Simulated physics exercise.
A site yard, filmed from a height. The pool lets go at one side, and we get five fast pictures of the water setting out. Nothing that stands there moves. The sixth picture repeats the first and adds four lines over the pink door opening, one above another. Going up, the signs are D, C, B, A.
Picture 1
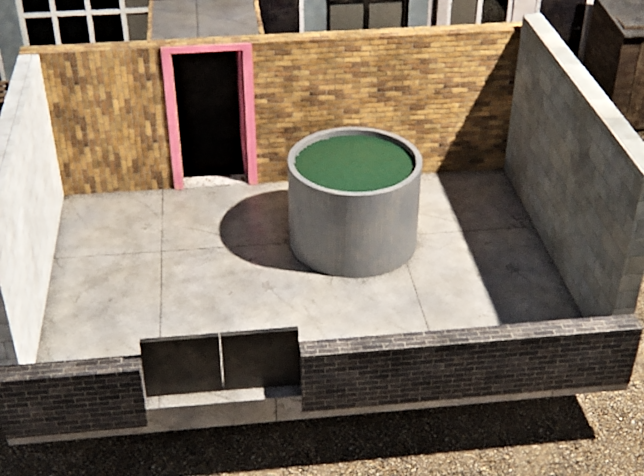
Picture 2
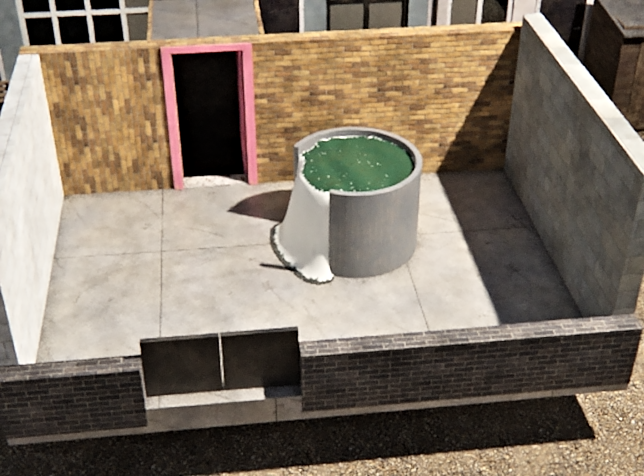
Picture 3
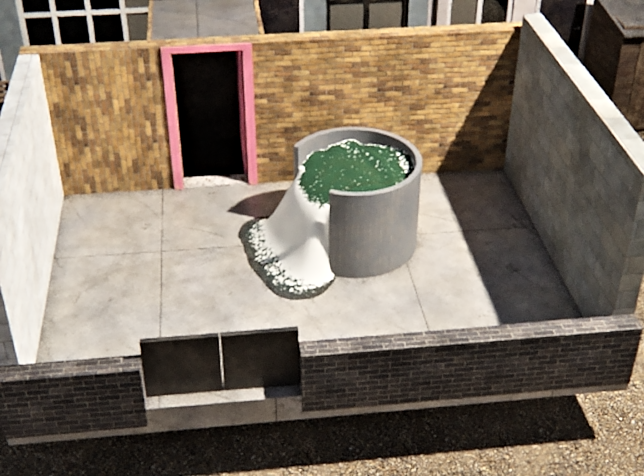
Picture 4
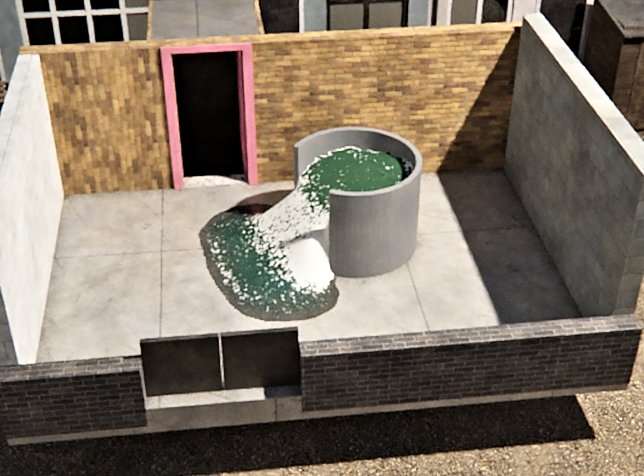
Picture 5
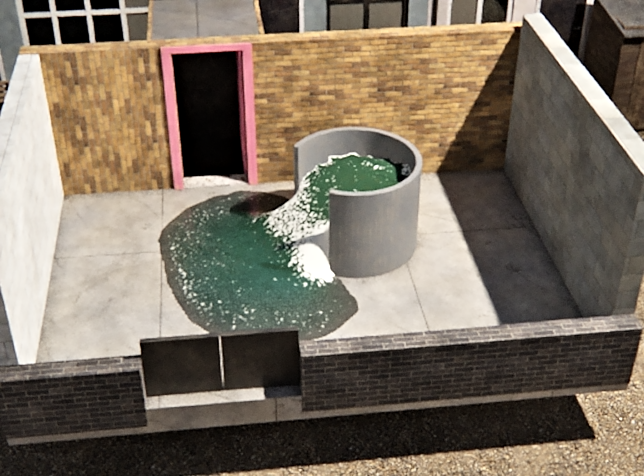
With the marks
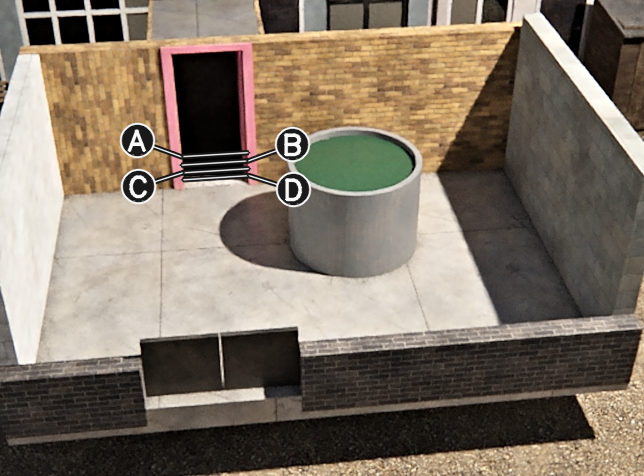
Walled yard seen from above, with green water bursting from the left side of a round grey tank and spreading across the paving.
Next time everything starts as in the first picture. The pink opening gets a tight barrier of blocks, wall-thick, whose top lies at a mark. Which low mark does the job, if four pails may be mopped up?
The answer is height D.
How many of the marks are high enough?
All of the four.
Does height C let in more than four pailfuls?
No, not at all.
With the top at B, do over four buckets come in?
No, that is safe.
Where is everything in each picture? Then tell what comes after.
Water in the pool at rest, its middle at (355, 165); foot of the pink doorway at (216, 186); shut gate at (220, 344).
Water covers 2 % of the ground and shows as far out as (279, 227).
Water covers 4 % of the ground and shows as far out as (259, 220).
Water covers 11 % of the ground and shows as far out as (272, 315).
Water covers 20 % of the ground and shows as far out as (167, 234).
On the marked copy, A at (214, 154); B at (215, 163); C at (215, 170); D at (216, 177); from the bottom up D, C, B, A.
With A, nothing gets over.
With B, nothing gets over.
With C, nothing gets over.
With D, nothing gets over.
